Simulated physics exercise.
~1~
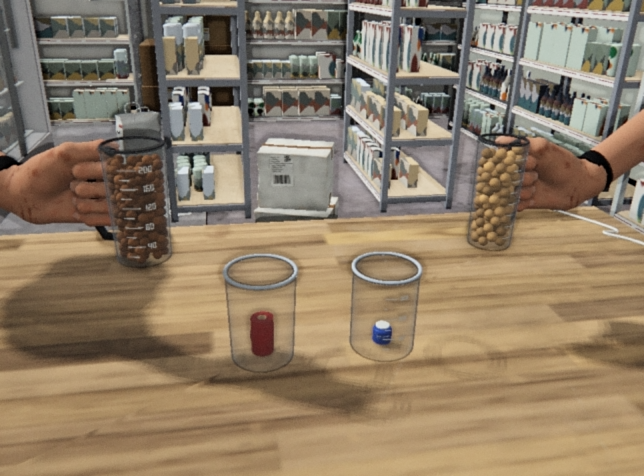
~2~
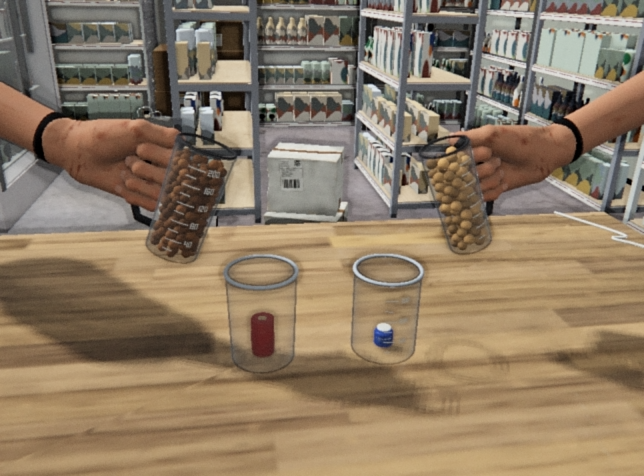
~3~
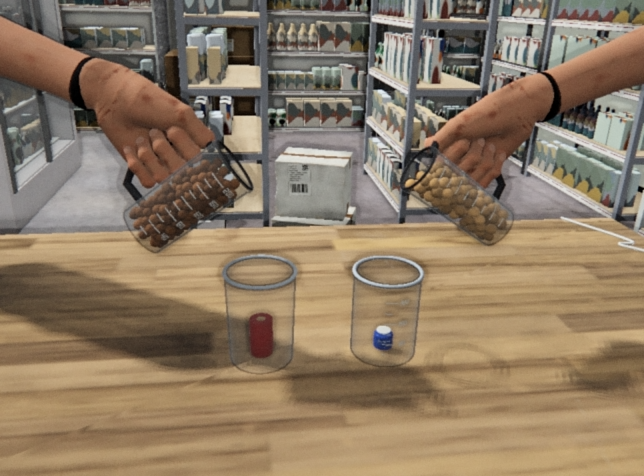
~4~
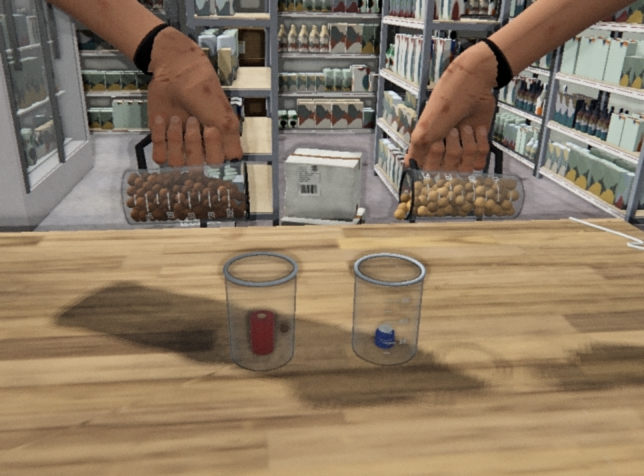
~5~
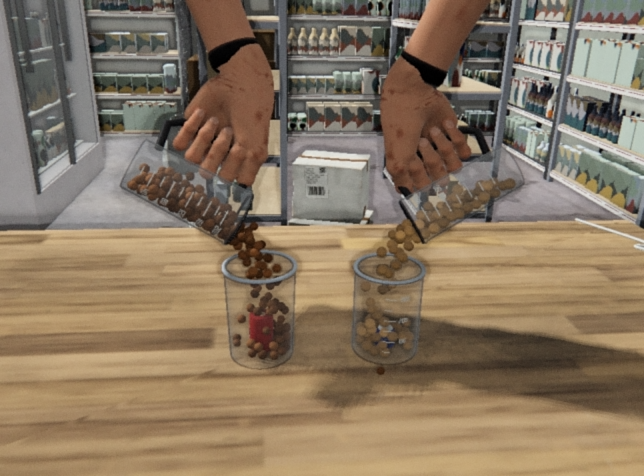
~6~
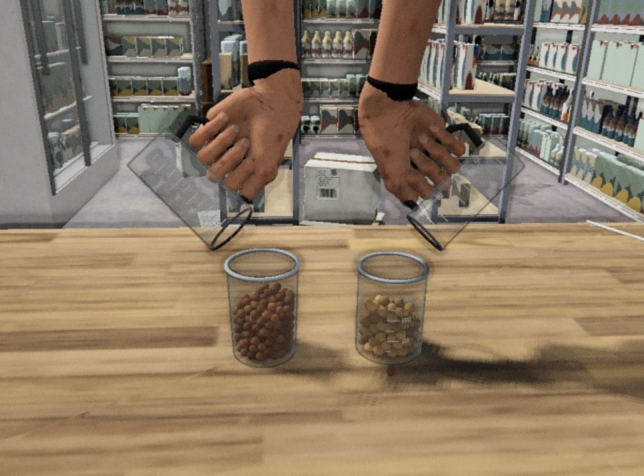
Two hands tipped clear cups of small round pieces, dark brown on the left and tan on the right, into two clear containers holding a red object and a blue one, until the cups were empty and both objects were buried.
